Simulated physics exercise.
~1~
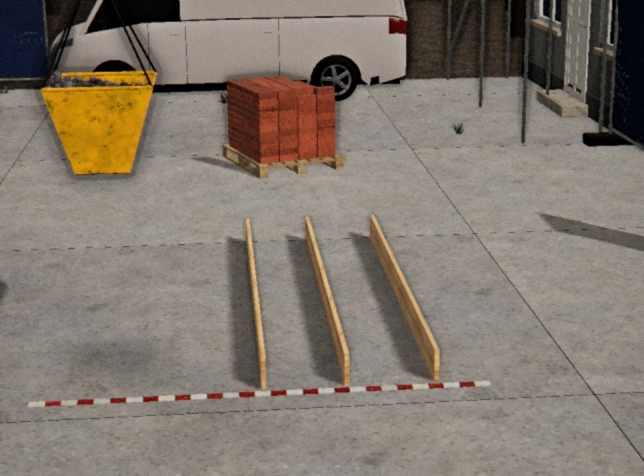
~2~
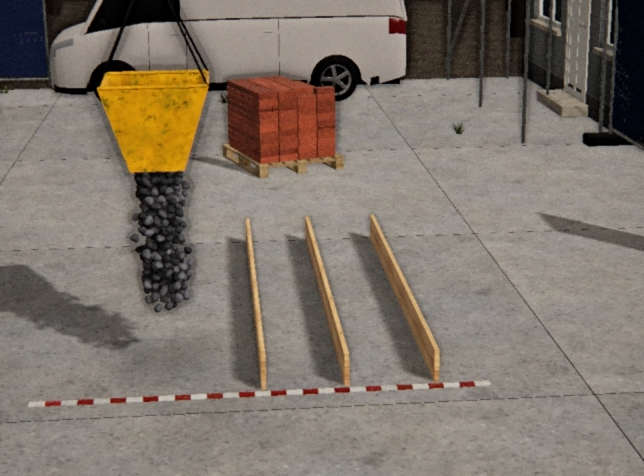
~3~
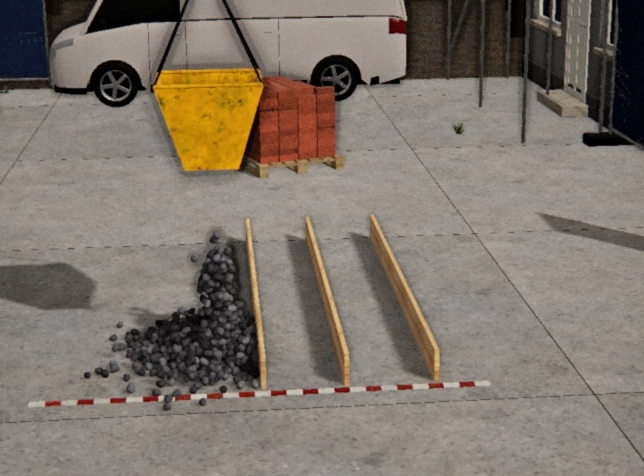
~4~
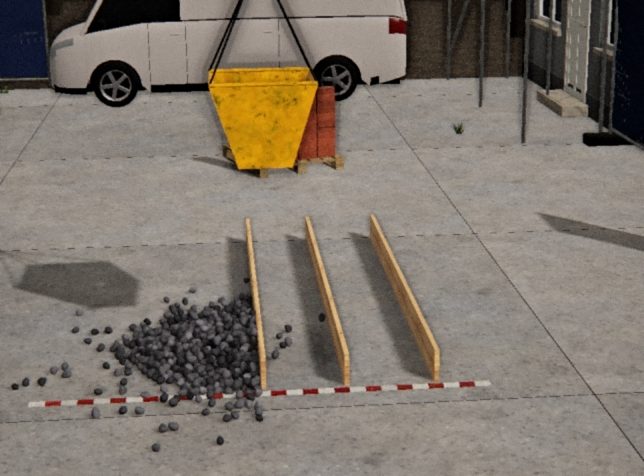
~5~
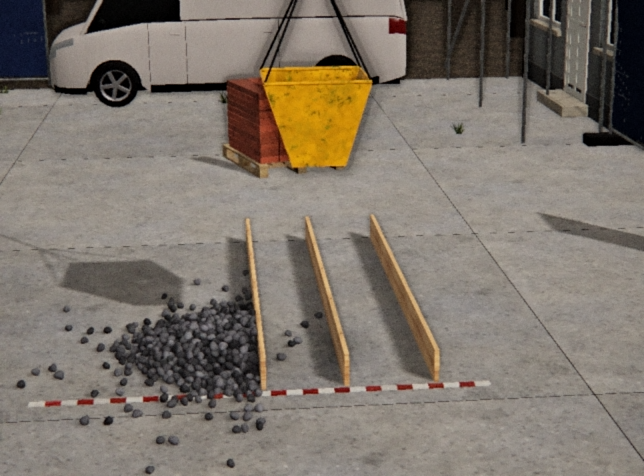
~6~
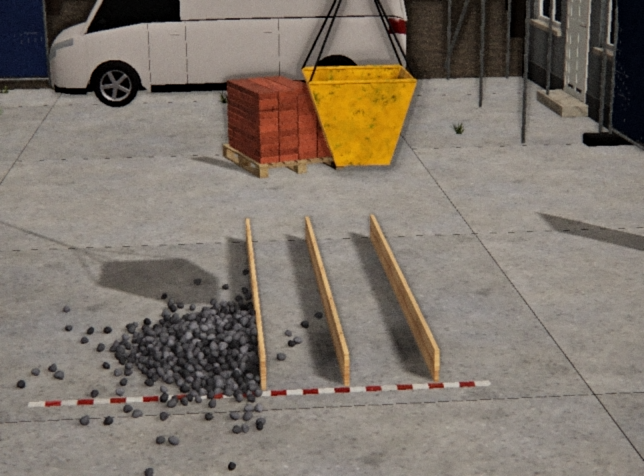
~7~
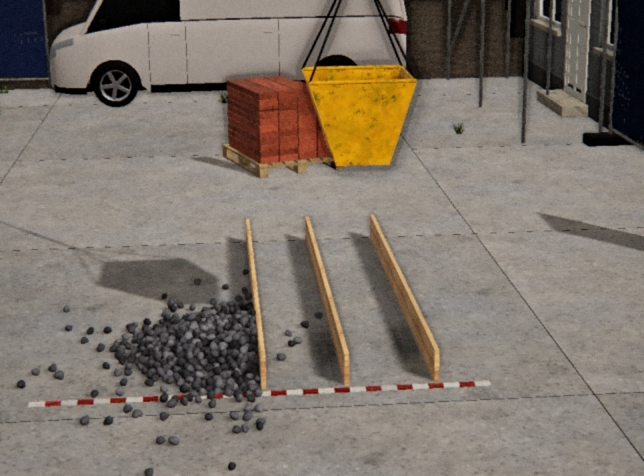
A concrete yard is seen from above, with a white van behind a pallet of red bricks, three upright wooden boards, and a red-and-white striped staff lying in front. A yellow skip hangs on dark cables at the upper left, loaded with dark grey cobbles. It moves right and the cobbles pour from its bottom in a column, landing left of the boards. They pile against the leftmost board while some scatter across the staff. The emptied skip passes before the bricks and stops to their right. Nearly all the stones rest left of the boards, with a few in the left bay and none in the right.
